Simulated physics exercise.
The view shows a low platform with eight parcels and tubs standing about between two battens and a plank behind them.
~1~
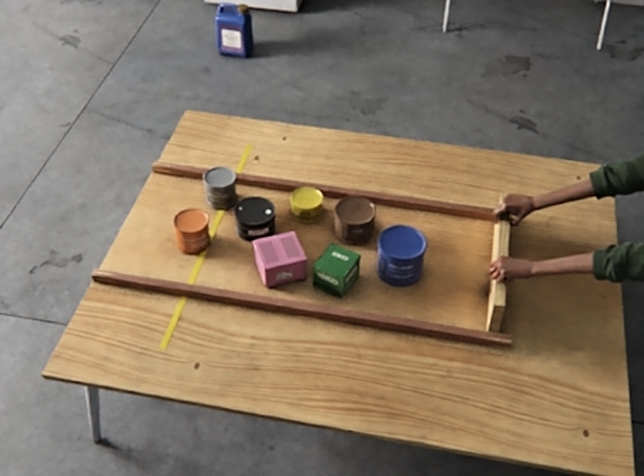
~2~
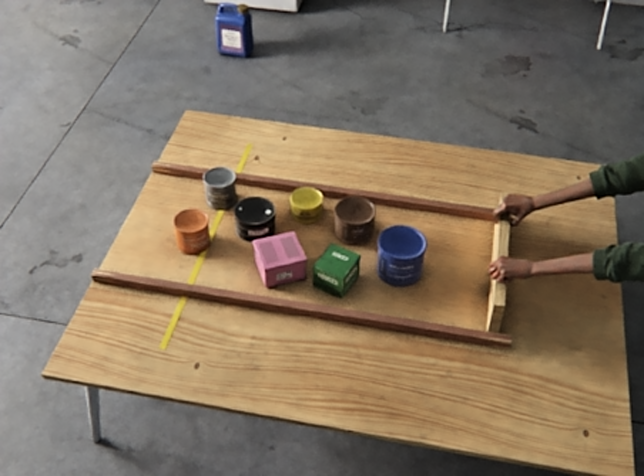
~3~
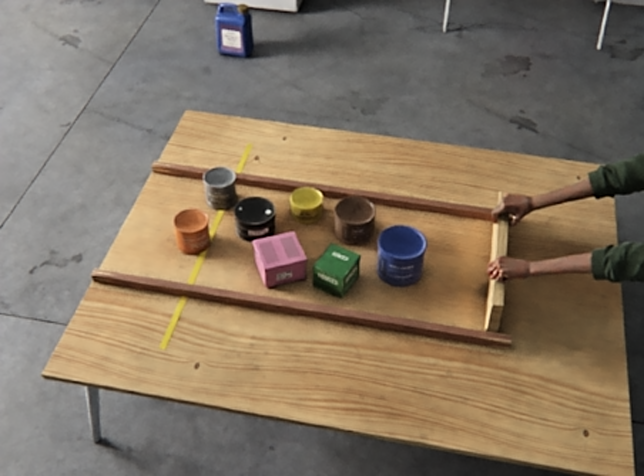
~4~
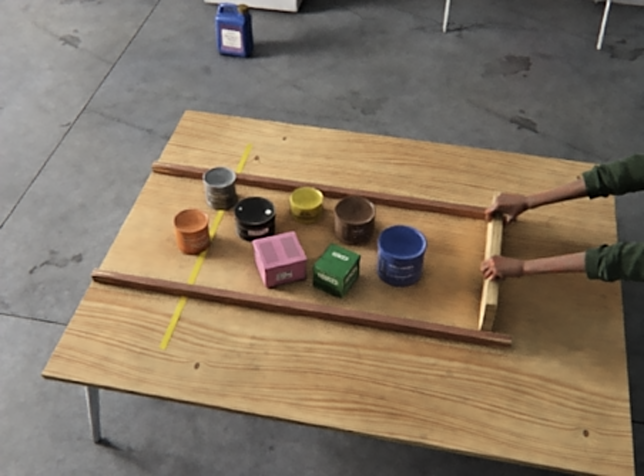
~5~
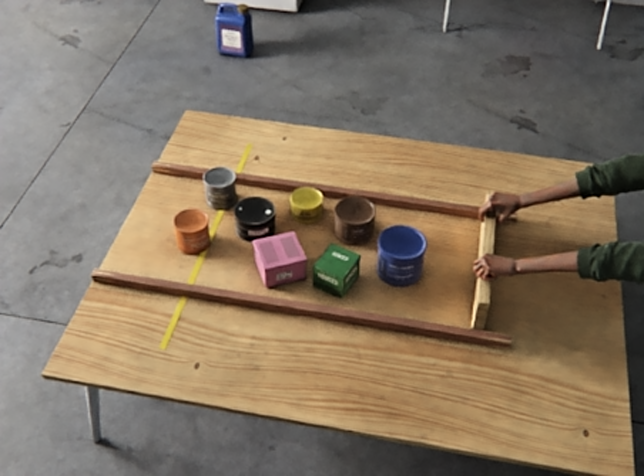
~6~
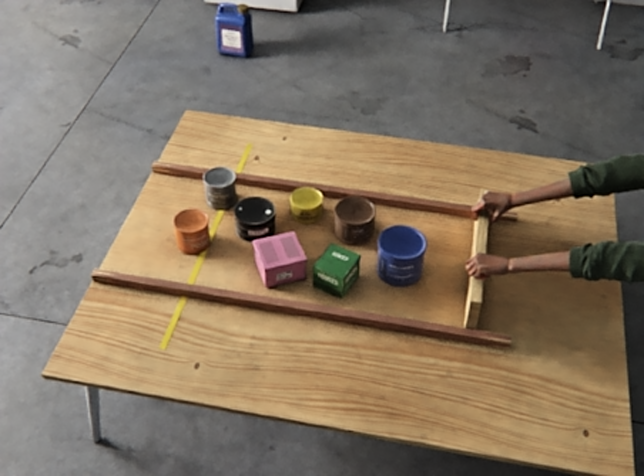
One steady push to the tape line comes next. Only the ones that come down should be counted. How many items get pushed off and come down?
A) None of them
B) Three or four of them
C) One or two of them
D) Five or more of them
A, none of them.
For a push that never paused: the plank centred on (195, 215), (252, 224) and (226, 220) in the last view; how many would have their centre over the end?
First 1, next 0, last 0.
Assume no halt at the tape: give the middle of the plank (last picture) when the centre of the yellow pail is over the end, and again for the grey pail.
First it's close to (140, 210), next close to (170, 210).
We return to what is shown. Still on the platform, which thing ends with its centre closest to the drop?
That's the orange pail.
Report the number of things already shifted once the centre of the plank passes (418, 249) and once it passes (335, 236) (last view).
The first count is 1, and then it's 5.
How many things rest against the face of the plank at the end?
At rest, 4 are in contact.
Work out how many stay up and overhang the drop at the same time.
Number: 1.
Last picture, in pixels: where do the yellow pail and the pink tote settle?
The first ends close to (213, 184), the second close to (136, 251).
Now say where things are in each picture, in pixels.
Orange pail (192, 232); grey pail (221, 189); black canister (255, 219); plank (500, 261); tape (212, 233), in the first picture.
Grey pail (221, 189); plank (500, 261), in the second picture.
Black canister (255, 219); green box (337, 271), in the third picture.
Orange pail (192, 232); brown pail (355, 221), in the fourth picture.
Grey pail (221, 189); yellow pail (307, 206), in the fifth picture.
Orange pail (192, 232); grey pail (221, 189); black canister (255, 219); plank (478, 258); tape (212, 233), in the sixth picture.
A little later, none off yet; orange pail at rest near (192, 232); grey pail at rest near (221, 189); black canister at rest near (255, 219).
When it is over, the number that fall off is zero.
